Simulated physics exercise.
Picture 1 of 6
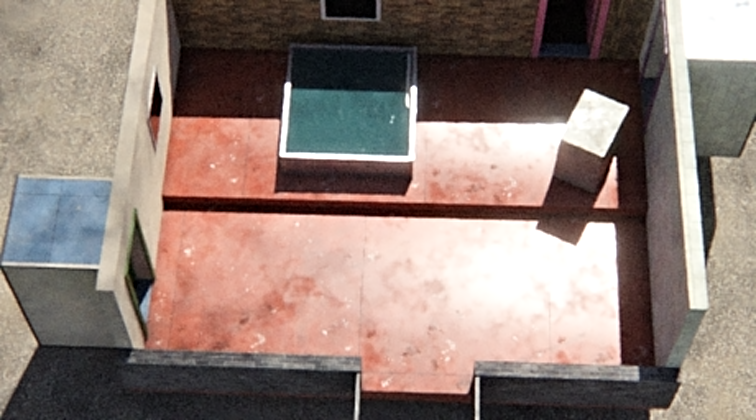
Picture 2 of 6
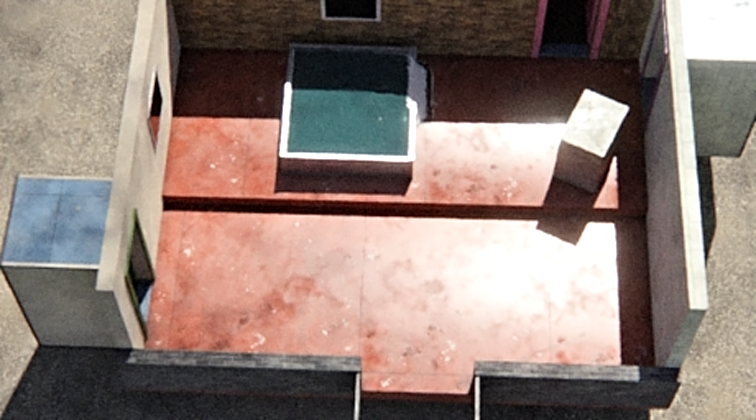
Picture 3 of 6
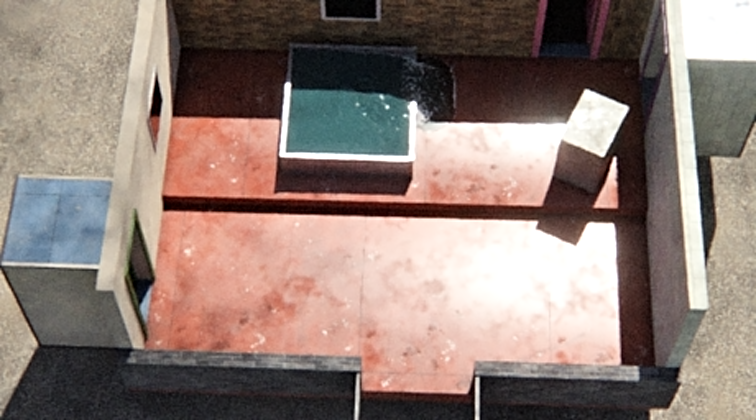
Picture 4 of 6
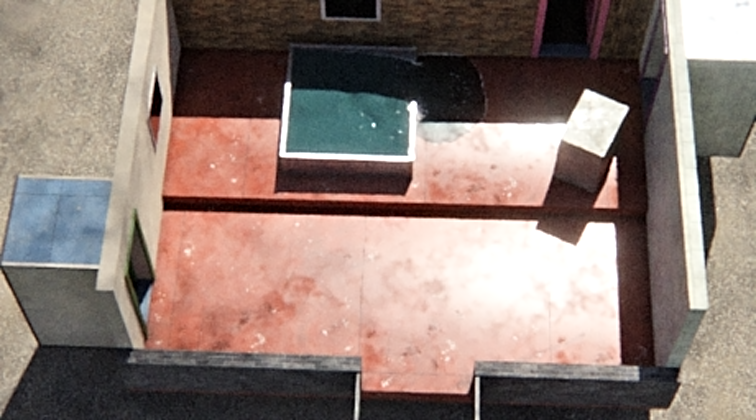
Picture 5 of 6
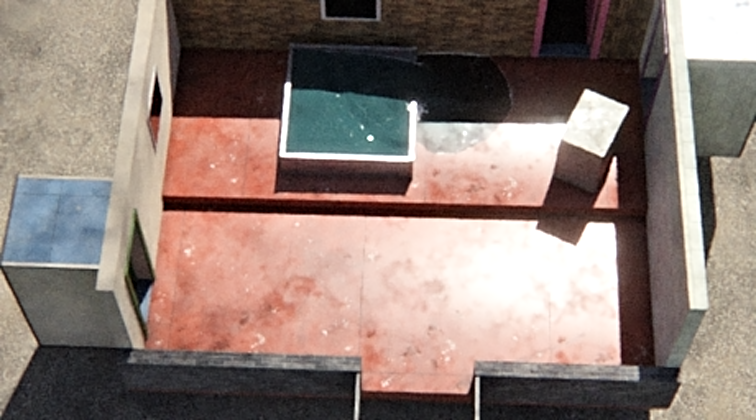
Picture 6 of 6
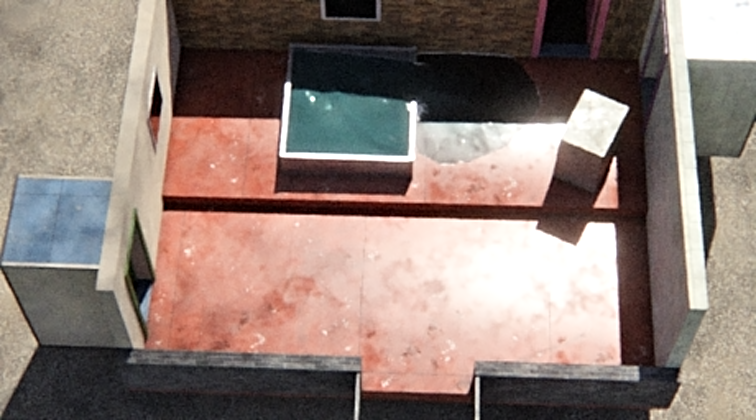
In the video, a square tank of dark green water stands in a walled yard with a reddish floor; water pours from its right side and spreads rightward across the upper level in a dark, widening sheet toward a pale-topped block.
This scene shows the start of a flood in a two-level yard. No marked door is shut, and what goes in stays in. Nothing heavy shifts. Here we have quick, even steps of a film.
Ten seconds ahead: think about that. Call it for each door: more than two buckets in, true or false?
Green door false, pink door true, purple door false.
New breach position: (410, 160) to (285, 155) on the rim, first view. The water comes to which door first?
The green-painted one.
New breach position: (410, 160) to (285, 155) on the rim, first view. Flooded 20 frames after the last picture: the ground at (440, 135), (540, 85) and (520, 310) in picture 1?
The first spot is spared, the second spared, the third swamped.
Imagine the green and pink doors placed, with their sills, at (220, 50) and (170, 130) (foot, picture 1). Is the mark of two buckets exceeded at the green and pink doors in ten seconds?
Result - green door does not reach it, pink door does not reach it.
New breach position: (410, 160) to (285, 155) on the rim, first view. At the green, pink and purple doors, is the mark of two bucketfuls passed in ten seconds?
Result: Green goes past the limit; pink remains beneath it; purple remains beneath it.
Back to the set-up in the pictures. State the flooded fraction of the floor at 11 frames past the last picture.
Some 20 in a hundred.
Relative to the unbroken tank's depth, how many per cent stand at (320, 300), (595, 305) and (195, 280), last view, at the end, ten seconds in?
About 6 per cent, then 10 per cent, then 2 per cent.
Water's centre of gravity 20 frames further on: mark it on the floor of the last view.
Close to (455, 119), I reckon.
A moment on, water covers 15 % of the floor; the green door not reached, the pink door wet at the sill, nothing in, the purple door wet at the sill, nothing in.
Next, water covers 20 % of the floor; the green door not reached, the pink door wet at the sill, nothing in, the purple door wet at the sill, nothing in.
Then, water covers 30 % of the floor; the green door not reached, the pink door under two buckets in, the purple door under two buckets in.
Later, water covers 50 % of the floor; the green door not reached, the pink door over two buckets in, the purple door under two buckets in.
In the end, water covers 75 % of the floor; the green door not reached, the pink door far over two buckets in, the purple door under two buckets in.
